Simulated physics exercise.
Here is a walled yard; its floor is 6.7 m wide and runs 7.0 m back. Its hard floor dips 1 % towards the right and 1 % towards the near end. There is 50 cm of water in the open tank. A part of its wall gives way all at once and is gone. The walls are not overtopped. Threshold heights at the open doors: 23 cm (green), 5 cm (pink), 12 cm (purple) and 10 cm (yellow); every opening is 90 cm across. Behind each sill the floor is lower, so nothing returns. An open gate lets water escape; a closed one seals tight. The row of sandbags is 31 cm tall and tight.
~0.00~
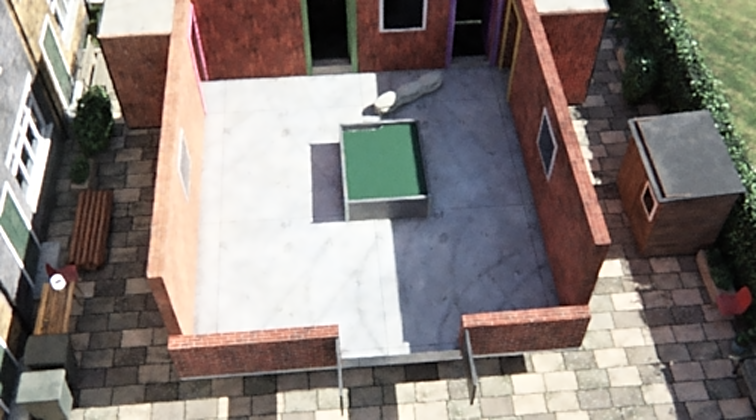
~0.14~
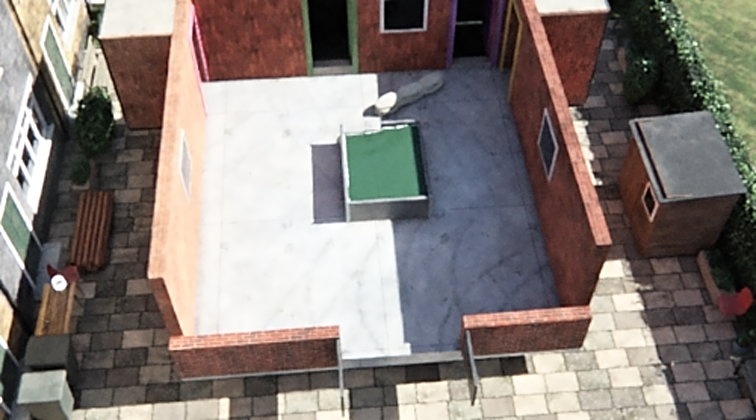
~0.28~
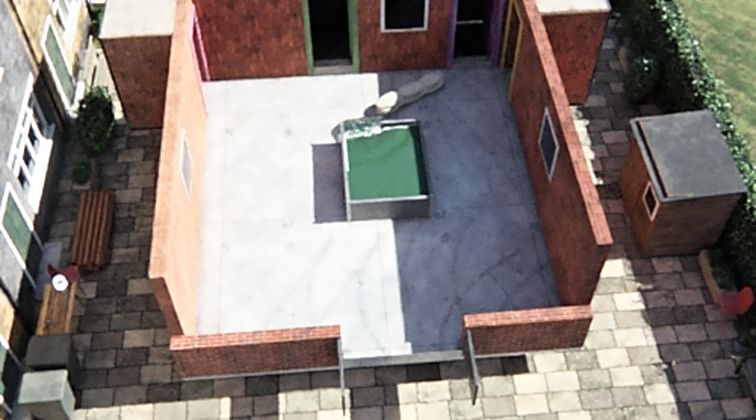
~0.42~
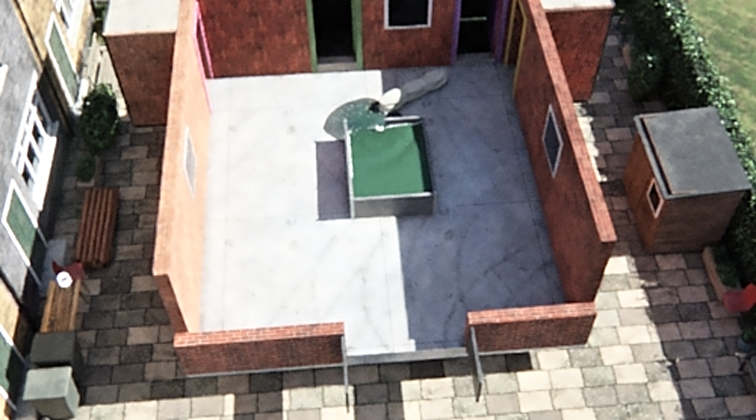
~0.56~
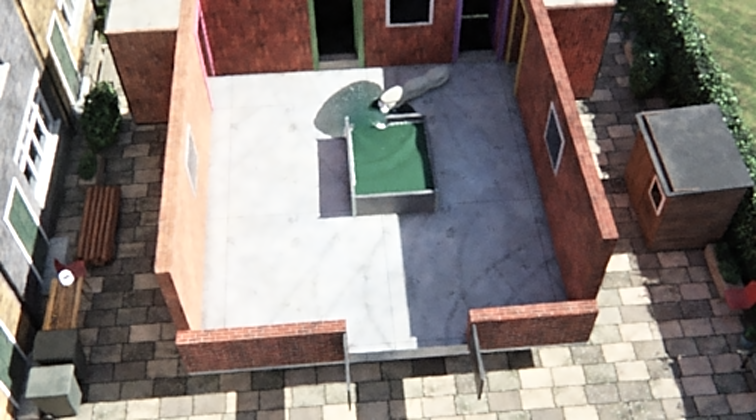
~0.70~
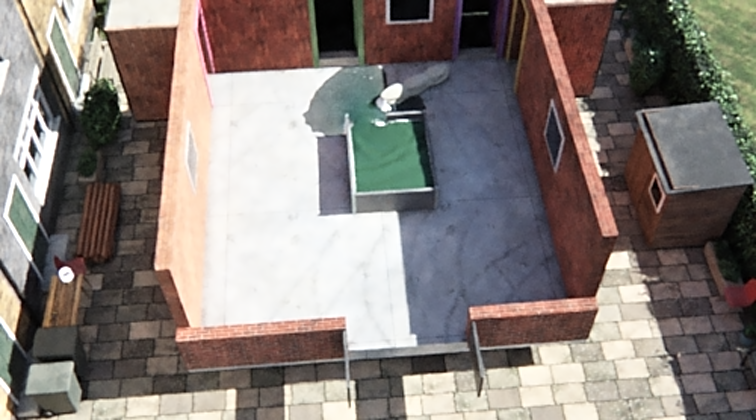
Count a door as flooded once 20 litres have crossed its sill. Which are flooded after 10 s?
The water let in: At the green door it stays under the limit; at the pink door it passes the limit; at the purple door it keeps below the limit; at the yellow door it keeps below the limit.
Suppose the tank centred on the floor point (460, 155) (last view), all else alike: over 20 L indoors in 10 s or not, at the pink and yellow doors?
Then: Pink under, yellow above.
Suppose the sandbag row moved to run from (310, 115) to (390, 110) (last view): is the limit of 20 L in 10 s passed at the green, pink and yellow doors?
Against that limit: Green below, pink under, yellow not over.
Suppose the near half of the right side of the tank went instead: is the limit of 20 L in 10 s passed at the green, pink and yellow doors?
Against that limit: Green below, pink under, yellow not over.
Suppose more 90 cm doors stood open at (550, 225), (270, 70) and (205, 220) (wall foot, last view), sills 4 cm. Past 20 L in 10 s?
In turn: Under, above, below.
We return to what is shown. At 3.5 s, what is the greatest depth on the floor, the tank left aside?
Up to some 16 cm.
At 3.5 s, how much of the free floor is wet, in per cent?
Some 20 per cent of it.
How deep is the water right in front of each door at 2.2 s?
Depths in cm: Green 25, pink 2, purple 1, yellow 0.
After 1.4 s water covers 10 % of the floor and is deepest (24 cm) near (351, 68); green door 24 cm at the sill, 0 L in, pink door not reached, purple door not reached, yellow door not reached.
After 2.2 s water covers 15 % of the floor and is deepest (26 cm) near (343, 69); green door 25 cm at the sill, 1 L in, pink door not reached, purple door not reached, yellow door not reached.
After 3.5 s water covers 20 % of the floor and is deepest (16 cm) near (379, 107); green door 16 cm at the sill, 4 L in, pink door 16 cm at the sill, 56 L in, purple door 5 cm at the sill, 0 L in, yellow door 12 cm at the sill, 1 L in.
After 6.0 s water covers 45 % of the floor and is deepest (12 cm) near (359, 68); green door 11 cm at the sill, 4 L in, pink door 10 cm at the sill, 129 L in, purple door 5 cm at the sill, 0 L in, yellow door 9 cm at the sill, 8 L in.
After 10.0 s water covers 80 % of the floor and is deepest (8 cm) near (555, 323); green door 6 cm at the sill, 4 L in, pink door 5 cm at the sill, 154 L in, purple door 4 cm at the sill, 0 L in, yellow door 6 cm at the sill, 8 L in.
